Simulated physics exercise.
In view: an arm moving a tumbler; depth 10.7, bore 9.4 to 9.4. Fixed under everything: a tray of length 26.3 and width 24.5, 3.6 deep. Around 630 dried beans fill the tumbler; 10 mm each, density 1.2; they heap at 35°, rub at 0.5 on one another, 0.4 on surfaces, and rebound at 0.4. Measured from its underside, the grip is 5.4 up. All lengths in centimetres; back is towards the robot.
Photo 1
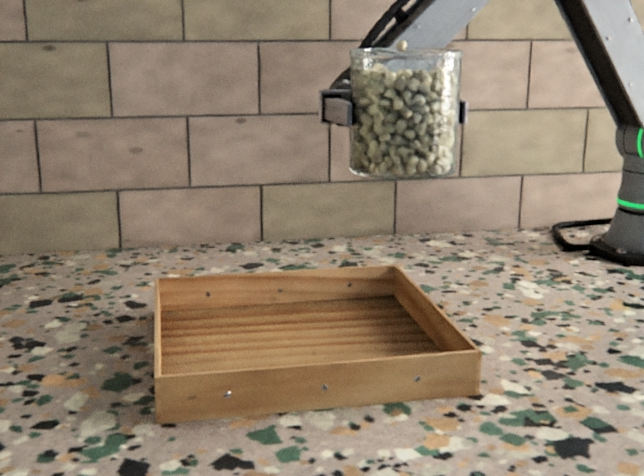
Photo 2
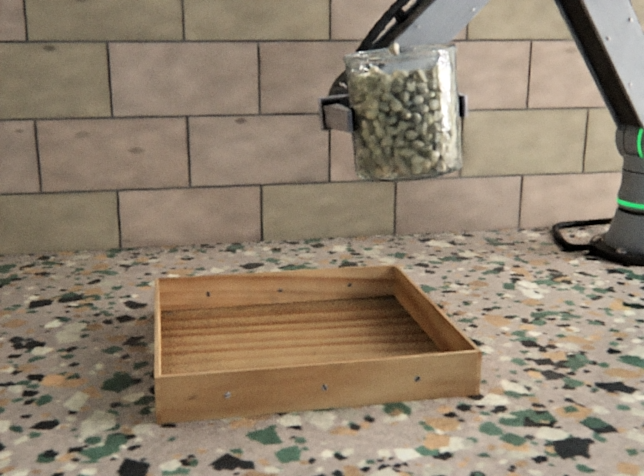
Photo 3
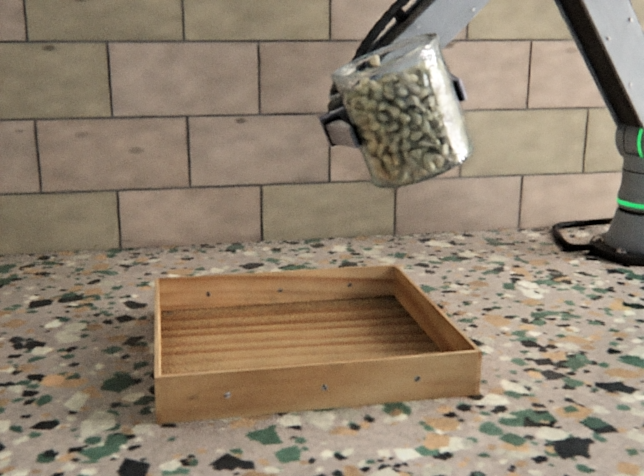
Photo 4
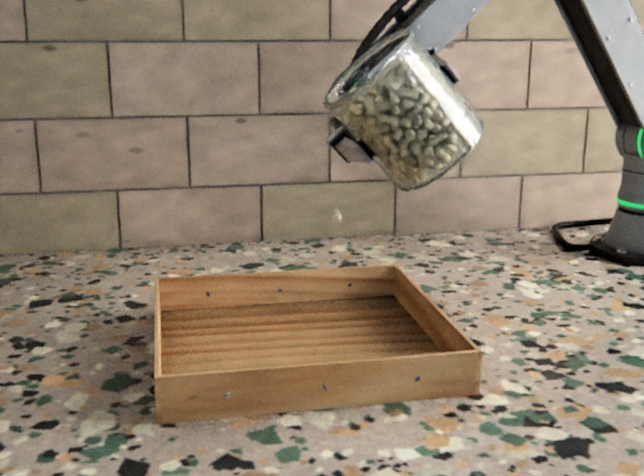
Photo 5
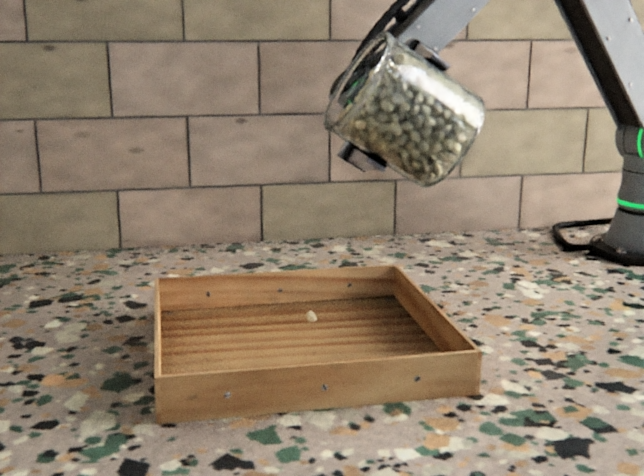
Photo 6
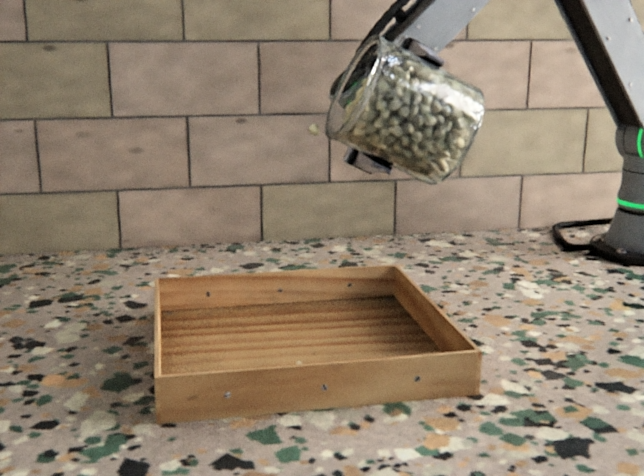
A robotic arm held a clear tumbler full of dried beans above a shallow wooden tray and steadily tilted it to the left, with one bean dropping into the tray and another slipping out.
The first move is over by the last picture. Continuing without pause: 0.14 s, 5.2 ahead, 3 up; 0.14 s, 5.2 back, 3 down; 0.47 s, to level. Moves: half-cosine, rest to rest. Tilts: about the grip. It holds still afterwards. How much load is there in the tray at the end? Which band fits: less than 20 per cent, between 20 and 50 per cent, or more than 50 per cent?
It falls between 20 and 50 per cent.
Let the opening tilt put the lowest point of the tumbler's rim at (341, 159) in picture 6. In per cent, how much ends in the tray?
The share is around 75 %.
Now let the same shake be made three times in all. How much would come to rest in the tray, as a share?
About 65 %.
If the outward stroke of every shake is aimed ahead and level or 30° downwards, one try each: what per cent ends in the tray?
Try one gives about 20 in a hundred, try two about 10 in a hundred.
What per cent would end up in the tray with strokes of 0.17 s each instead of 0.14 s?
I'd expect close to 20 in a hundred.
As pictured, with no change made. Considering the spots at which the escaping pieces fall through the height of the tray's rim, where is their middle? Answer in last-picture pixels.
Centre: About (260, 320).
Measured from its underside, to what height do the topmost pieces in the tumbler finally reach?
Top of the fill: Near 8.5 cm.
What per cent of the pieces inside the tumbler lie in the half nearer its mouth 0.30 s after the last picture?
50 %.
Then, 0.30 s later, tilted 64° forward, highest piece 25 above the table; 423 in the tumbler, 2 in the tray, 209 in flight or on a rim.
Then, 0.60 s later, tilted 15° forward, highest piece 27 above the table; 392 in the tumbler, 231 in the tray, 7 on the table or floor, 4 in flight or on a rim.
Then, 0.95 s later, level, highest piece 26 above the table; 392 in the tumbler, 235 in the tray, 7 on the table or floor.
Then, 2.00 s later, level, highest piece 26 above the table; 392 in the tumbler, 235 in the tray, 7 on the table or floor.
At rest, 392 in the tumbler, 235 in the tray, 7 on the table or floor. That is 37 % in the tray.
